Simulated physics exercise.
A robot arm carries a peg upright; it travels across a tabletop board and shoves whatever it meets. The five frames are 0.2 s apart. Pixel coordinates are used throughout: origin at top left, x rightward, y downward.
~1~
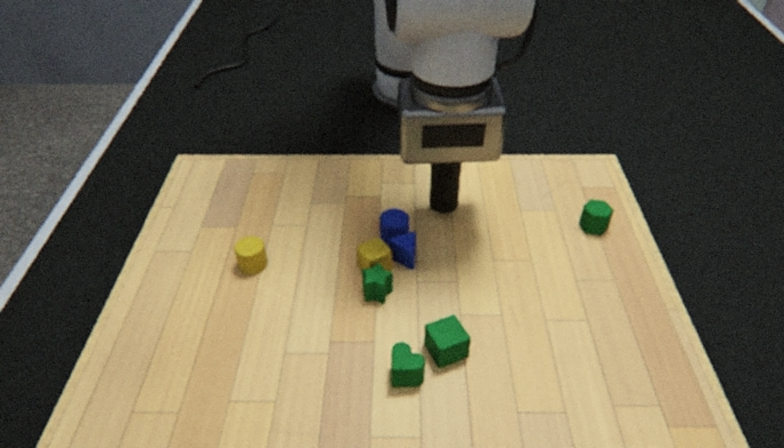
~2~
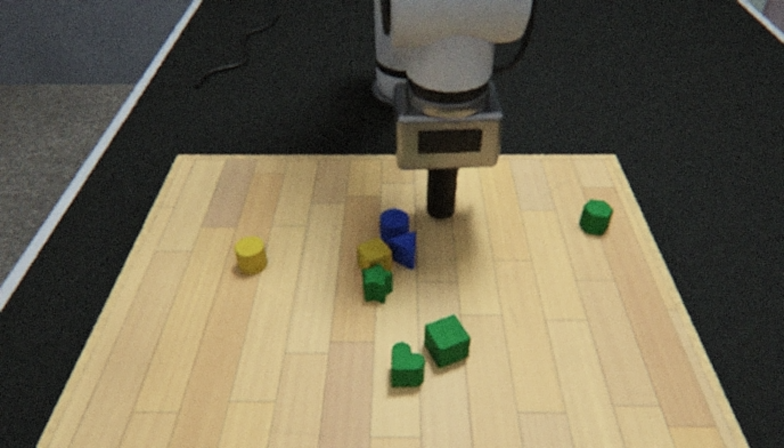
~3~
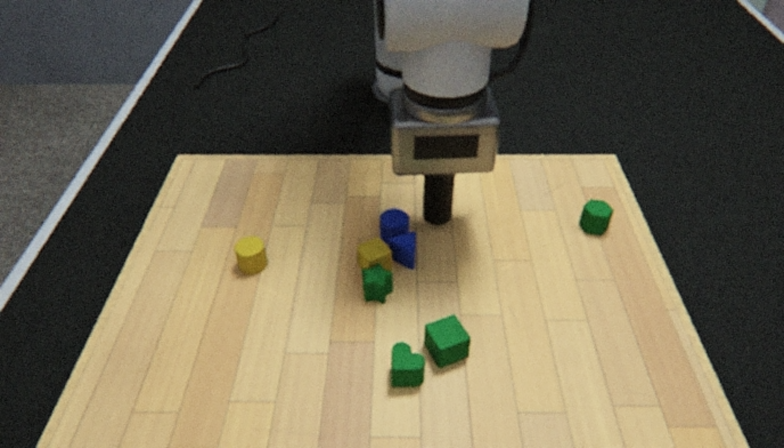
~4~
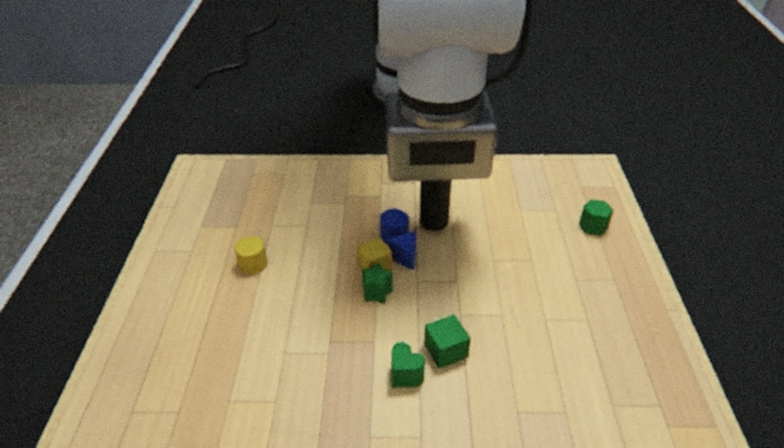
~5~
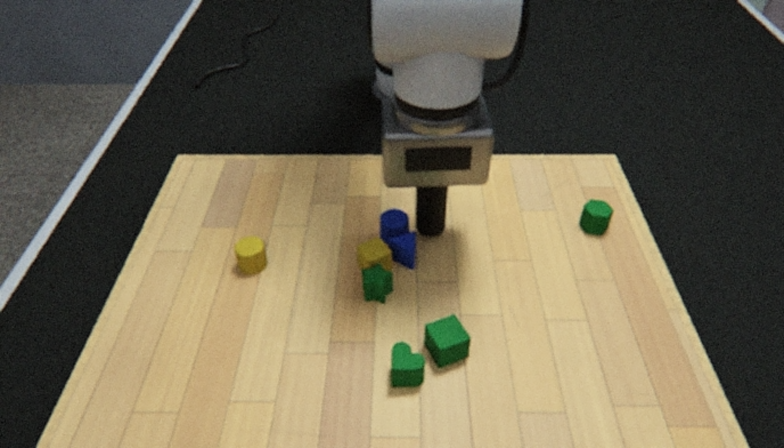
A robot arm with a dark peg moved slightly down and left over a wooden table, closing in beside a cluster of blue, yellow and green blocks, while all the blocks stayed still.
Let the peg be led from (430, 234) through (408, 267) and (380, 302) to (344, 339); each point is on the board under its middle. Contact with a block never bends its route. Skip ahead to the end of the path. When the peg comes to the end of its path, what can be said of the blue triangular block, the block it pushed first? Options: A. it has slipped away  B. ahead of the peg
The answer is A.
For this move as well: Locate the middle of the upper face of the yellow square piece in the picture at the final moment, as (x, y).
Near (353, 253).
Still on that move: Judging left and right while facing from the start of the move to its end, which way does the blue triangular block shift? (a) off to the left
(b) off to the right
b - off to the right.
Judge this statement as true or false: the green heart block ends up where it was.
That statement is accurate.
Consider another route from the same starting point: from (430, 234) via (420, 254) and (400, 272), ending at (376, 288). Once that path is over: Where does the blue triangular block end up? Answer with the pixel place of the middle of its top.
I expect it at (348, 273).
The first path, step by step. One third of the way, peg at (408, 260); yellow square piece at (356, 253), turned 20° clockwise; green star block at (369, 279), turned 15° anticlockwise; blue triangular block at (382, 260), turned 45° clockwise.
Two thirds of the way, peg at (378, 296); yellow square piece at (353, 253), turned 35° clockwise; green star block at (344, 295), turned 75° anticlockwise; blue triangular block at (353, 275).
At the end, peg at (343, 332); yellow square piece at (353, 253), turned 35° clockwise; green star block at (318, 306); blue round block still; blue triangular block at (351, 276), turned 145° clockwise; green heart block still.
